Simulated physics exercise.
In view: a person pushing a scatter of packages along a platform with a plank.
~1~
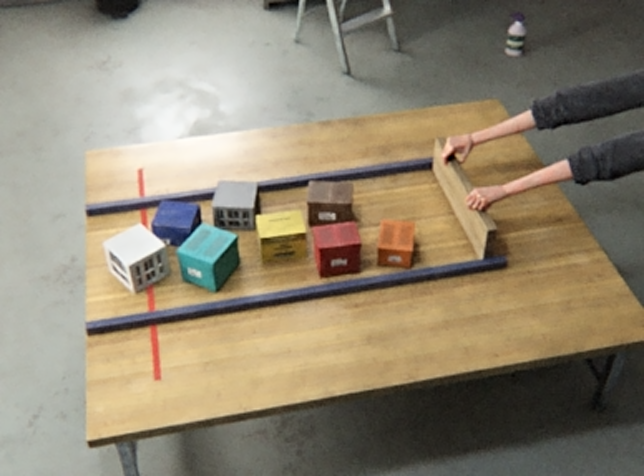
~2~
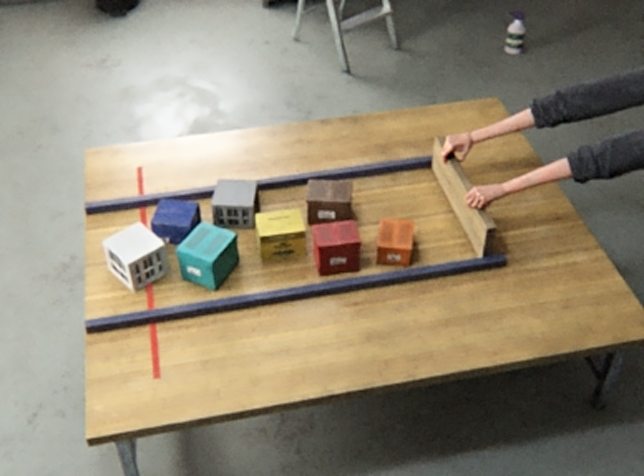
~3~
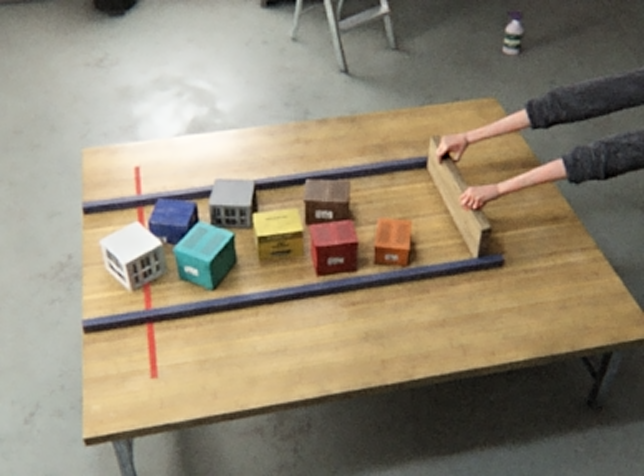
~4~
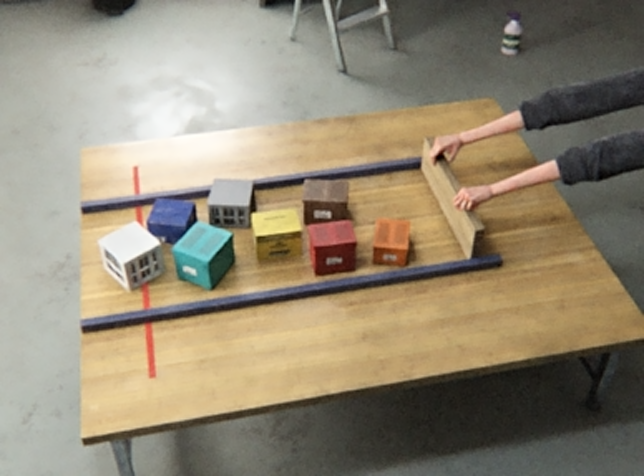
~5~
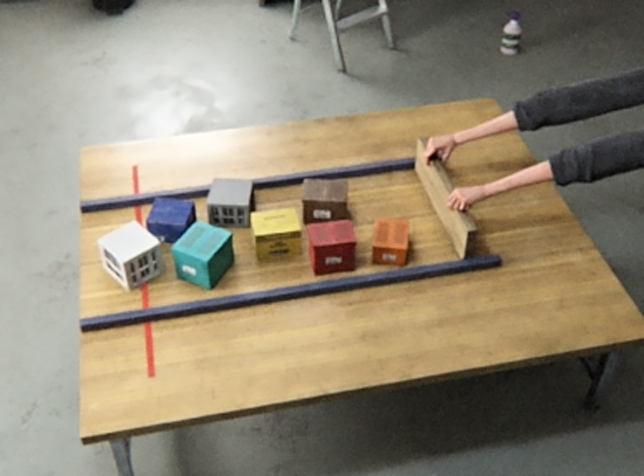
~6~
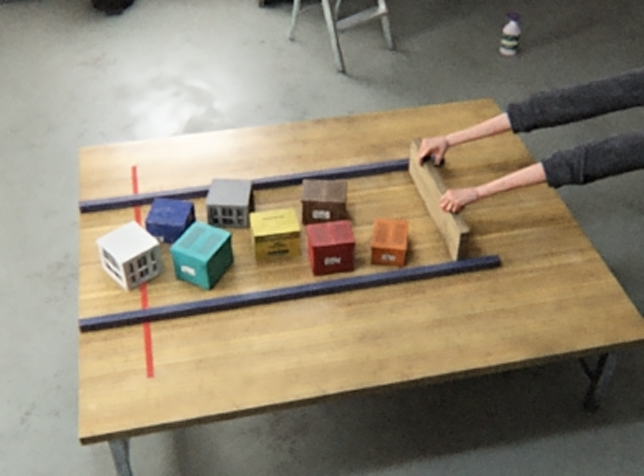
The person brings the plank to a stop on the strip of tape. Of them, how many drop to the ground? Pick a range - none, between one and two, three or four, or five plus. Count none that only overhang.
Range: Three or four.
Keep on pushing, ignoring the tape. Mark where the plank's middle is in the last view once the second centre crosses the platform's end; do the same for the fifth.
About (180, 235), then about (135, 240).
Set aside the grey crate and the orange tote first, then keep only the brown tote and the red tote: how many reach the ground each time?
3 and 2.
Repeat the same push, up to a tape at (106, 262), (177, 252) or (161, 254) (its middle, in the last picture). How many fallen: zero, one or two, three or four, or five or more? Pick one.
In order: 5 or more, then just one or two, then just one or two.
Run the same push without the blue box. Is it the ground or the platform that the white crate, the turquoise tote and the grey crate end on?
The white crate goes down, the turquoise tote goes down and the grey crate is still up.
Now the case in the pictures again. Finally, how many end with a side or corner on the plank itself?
It ends up touching 3.
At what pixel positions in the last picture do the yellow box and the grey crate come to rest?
Look around (83, 265) for the first and around (115, 211) for the second.
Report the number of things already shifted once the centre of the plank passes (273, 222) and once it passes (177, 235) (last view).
Tally: First 8; then 8.
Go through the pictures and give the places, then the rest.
In the first frame, white crate (137, 258); blue box (177, 224); turquoise tote (209, 258); plank (462, 197); tape (147, 260).
In the second frame, blue box (177, 222); red tote (336, 249).
In the third frame, turquoise tote (206, 256); yellow box (278, 235).
In the fourth frame, white crate (132, 256); orange tote (391, 242).
In the fifth frame, blue box (172, 221); brown tote (325, 203).
In the sixth frame, white crate (131, 256); blue box (171, 222); turquoise tote (203, 256); plank (437, 199); tape (141, 257).
Soon after, none off yet; white crate at rest near (131, 256); blue box at rest near (171, 222); turquoise tote at rest near (203, 256).
After that, none off yet; white crate displaced about its own width near (99, 256); blue box displaced about its own width near (130, 227); turquoise tote displaced about its own width near (145, 268).
In the end, the number that fall off is three or four; gone, turquoise tote, blue box and white crate.
